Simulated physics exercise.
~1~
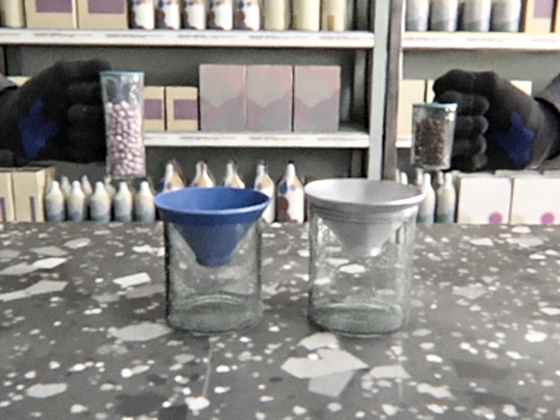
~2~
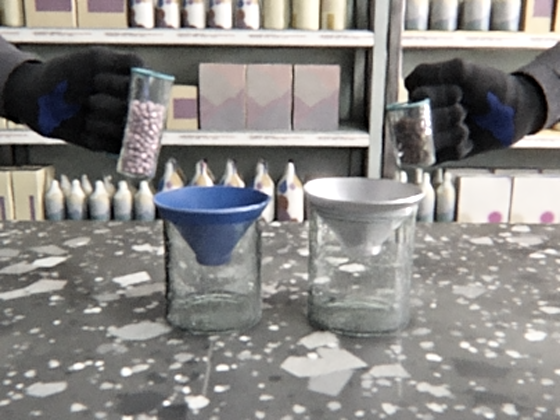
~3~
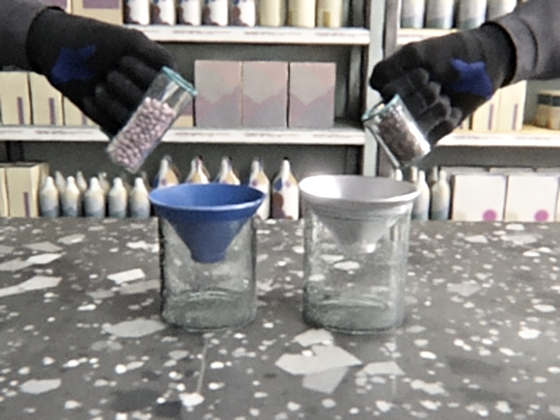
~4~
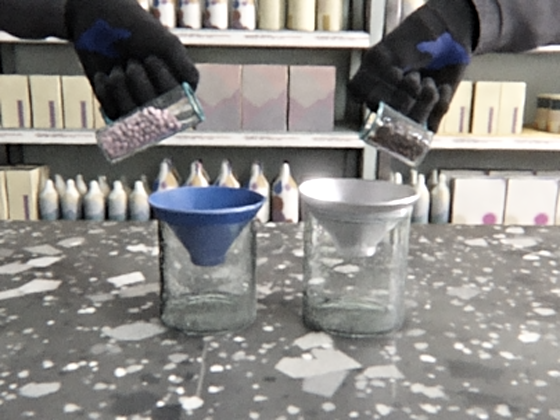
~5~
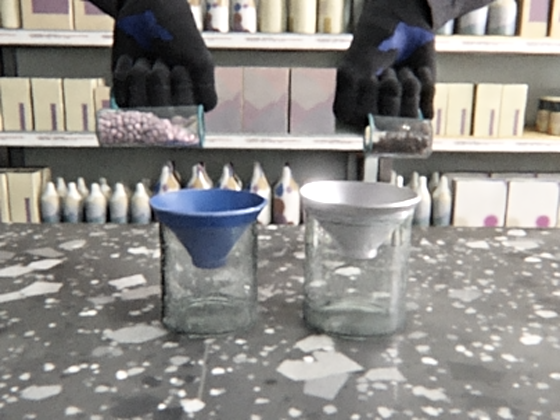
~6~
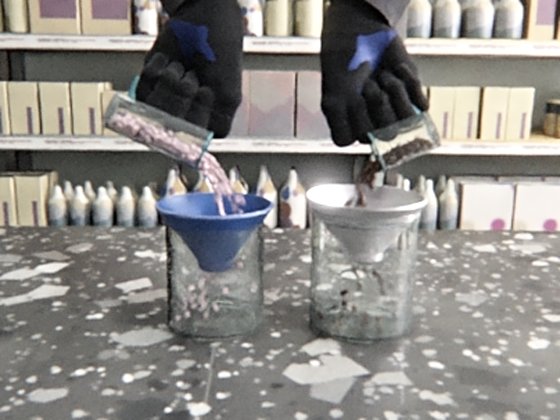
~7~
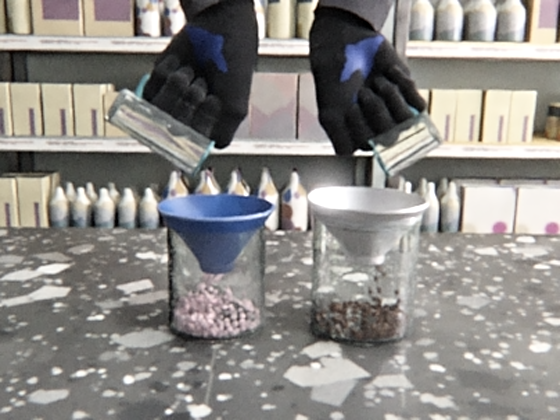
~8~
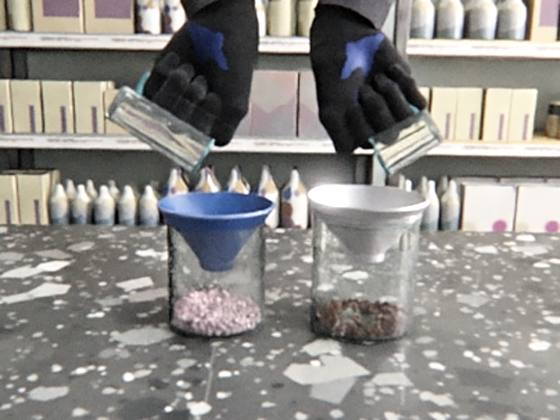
In this clip, two gloved hands tip small clear cups over a blue funnel on the left and a grey funnel on the right, pouring pinkish pieces and dark brown pieces through them until both cups are empty and all the pieces rest in the glass jars below.
